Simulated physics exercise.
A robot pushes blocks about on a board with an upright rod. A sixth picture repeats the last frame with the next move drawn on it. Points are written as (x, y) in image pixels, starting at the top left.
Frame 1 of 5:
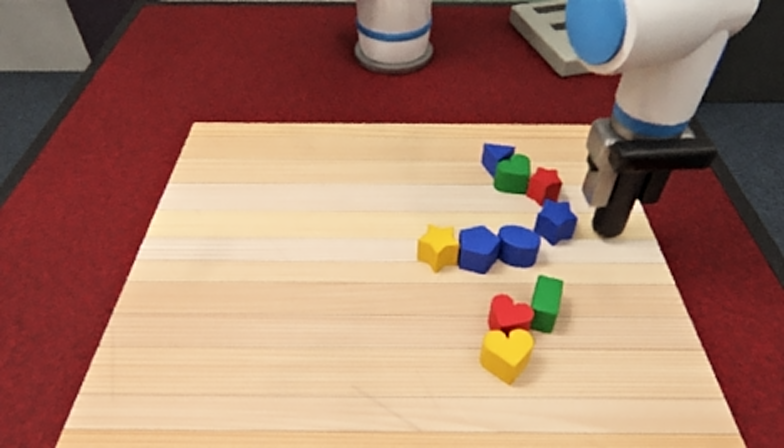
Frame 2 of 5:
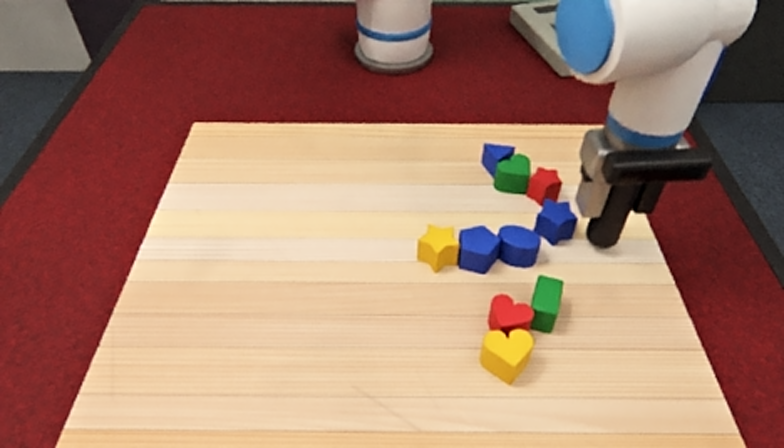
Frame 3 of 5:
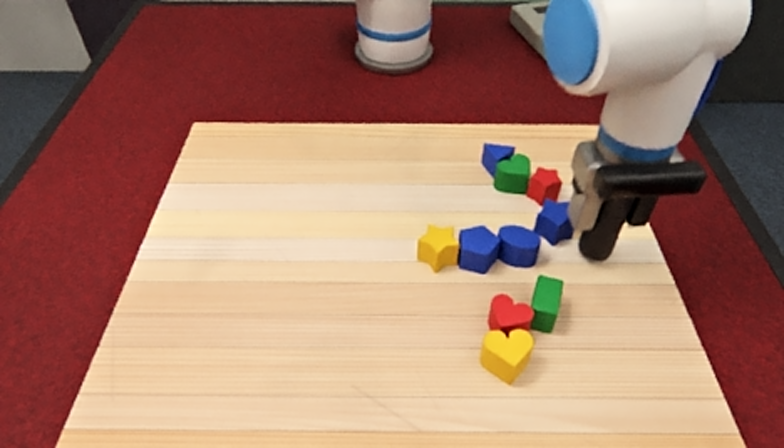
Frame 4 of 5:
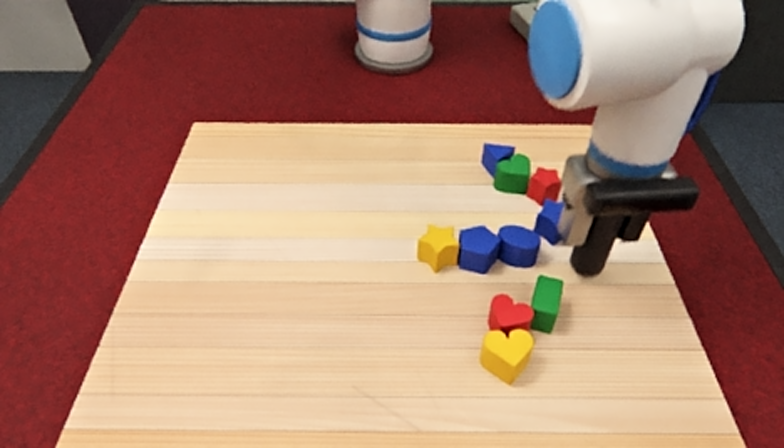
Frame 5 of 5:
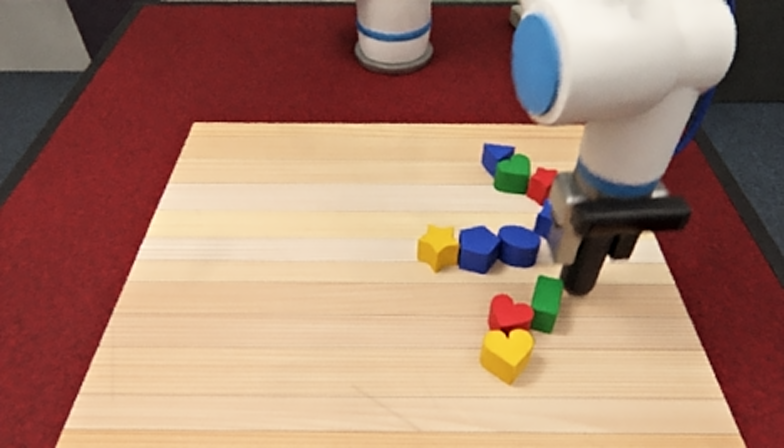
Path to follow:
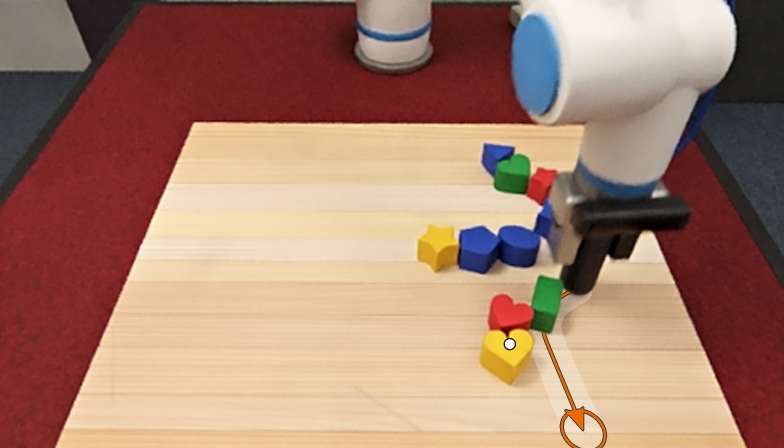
On a pale wooden board scattered with small red, blue, green and yellow blocks, a robot arm holding a dark upright rod moves a short way toward the viewer and slightly left, nearing the green oblong, while the blocks stay still.
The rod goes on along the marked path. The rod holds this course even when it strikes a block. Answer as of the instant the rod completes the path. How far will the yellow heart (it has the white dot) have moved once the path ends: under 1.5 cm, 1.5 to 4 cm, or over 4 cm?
Goes 1.5 to 4 cm.
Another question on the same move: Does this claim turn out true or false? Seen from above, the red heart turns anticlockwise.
The statement is false.
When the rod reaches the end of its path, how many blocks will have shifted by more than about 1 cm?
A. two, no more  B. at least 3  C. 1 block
B - at least 3.
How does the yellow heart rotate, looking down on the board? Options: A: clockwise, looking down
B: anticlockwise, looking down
The one that fits is A, clockwise, looking down.
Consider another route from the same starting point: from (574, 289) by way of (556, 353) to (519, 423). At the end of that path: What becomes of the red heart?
Moved off its spot.
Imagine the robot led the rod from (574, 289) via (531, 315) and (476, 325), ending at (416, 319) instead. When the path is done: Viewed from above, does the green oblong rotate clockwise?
In short: No.
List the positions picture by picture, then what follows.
Rod tip (607, 228); block tops, yellow heart (510, 344); red heart (511, 310); blue oval (520, 236); green oblong (548, 293), in the first picture.
Rod (601, 238); blocks unchanged, in the second picture.
Rod (594, 250); blocks unchanged, in the third picture.
Rod (586, 265); blocks unchanged, in the fourth picture.
Rod (576, 283); yellow heart (510, 344); red heart (511, 310); blue oval (520, 236); green oblong (548, 293), in the fifth picture.
Path on the board, from (574, 289) via (543, 321) and (559, 371), ending at (583, 430); the dot is on the yellow heart.
On the path given first. One third of the way, rod (545, 315); yellow heart (508, 348); red heart (498, 316), turned 55° clockwise; green oblong (541, 333), turned 50° anticlockwise.
Two thirds of the way, rod (562, 367); yellow heart (501, 365), turned 70° clockwise; red heart (497, 316), turned 55° clockwise; green oblong (546, 380), turned 35° anticlockwise.
At the end, rod (586, 425); yellow heart (501, 366), turned 75° clockwise; red heart (497, 316), turned 55° clockwise; blue oval in place; green oblong (544, 387), turned 30° anticlockwise.
